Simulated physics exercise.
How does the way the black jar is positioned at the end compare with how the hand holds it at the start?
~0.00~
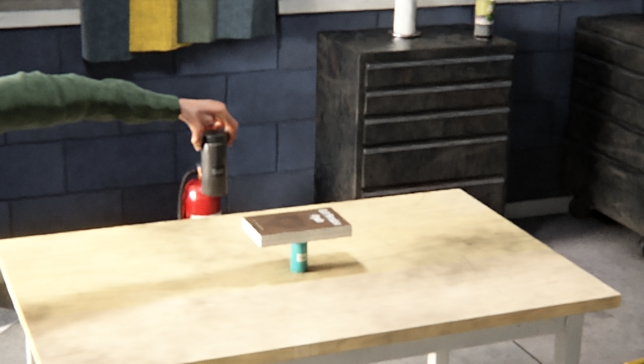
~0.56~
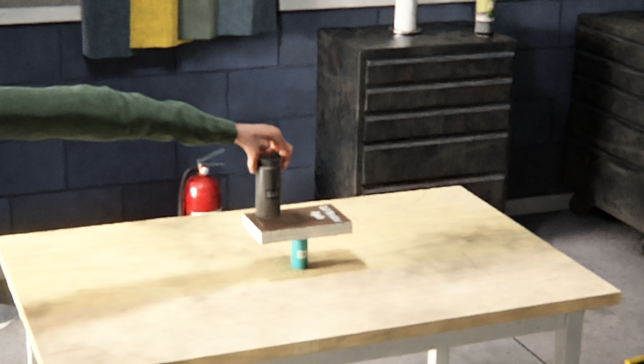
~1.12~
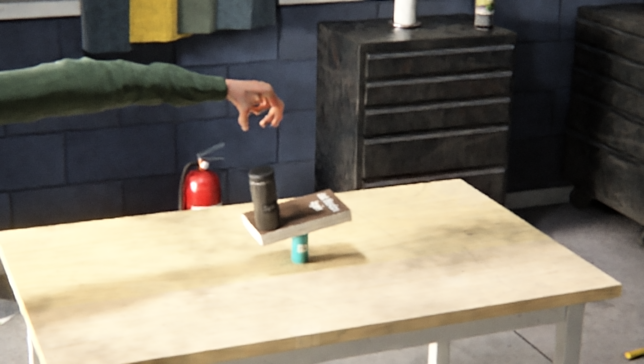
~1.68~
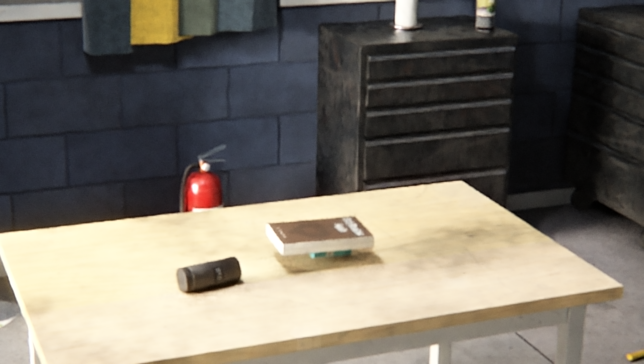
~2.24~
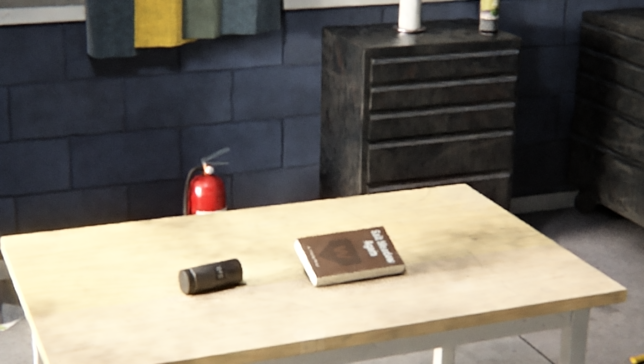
At the start the hand holds the black jar upright, but at the end it lies on its side on the table, to the left of the book.
An arm in a green sleeve reaches in from the left over a pale wooden table, seen from slightly above in a workshop with a dark block wall, a red fire extinguisher and black drawer cabinets behind. On the table, a brown book lies balanced across a small upright turquoise shaker. The hand carries a black jar rightward and sets it upright on the book's left side. It lets go and draws back as the book tilts and the jar leans. The jar drops onto the table at left, and the shaker topples beneath the book. Finally the jar lies on its side, with the book flat to its right and the shaker out of sight.
